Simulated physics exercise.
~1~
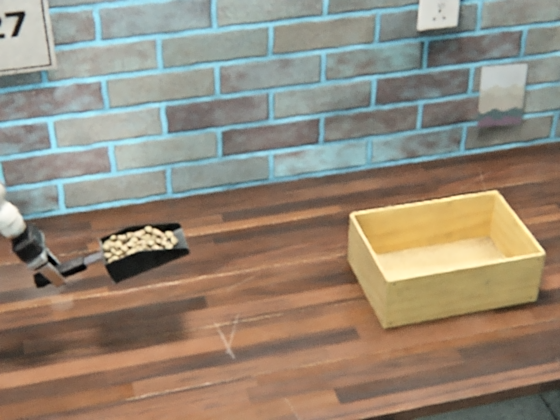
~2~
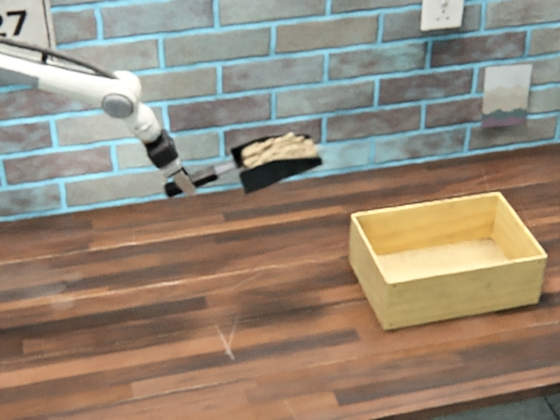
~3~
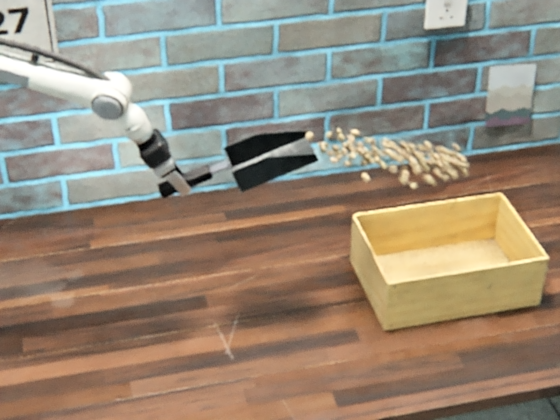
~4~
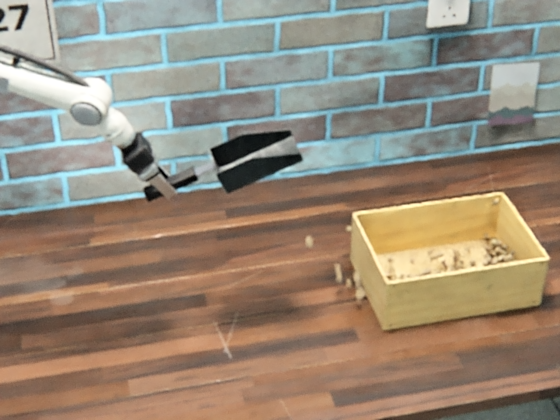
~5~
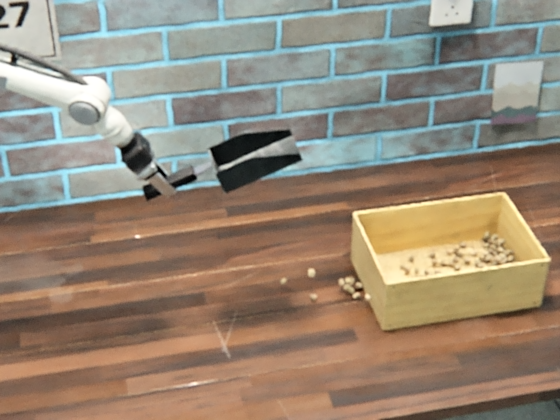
At the start, a robotic arm at the left holds a black scoop heaped with small pale pebbles low over a wooden counter, with an open wooden box to the right and a blue-toned brick wall behind. The arm lifts the scoop up and to the right, the pebbles still in it. Then the pebbles fly off the front in a long stream toward the box, leaving the scoop bare. The scoop shifts slightly back as most pebbles drop into the box, while a few fall short. Finally the empty scoop hangs still, with a small cluster scattered beside the box's left side.
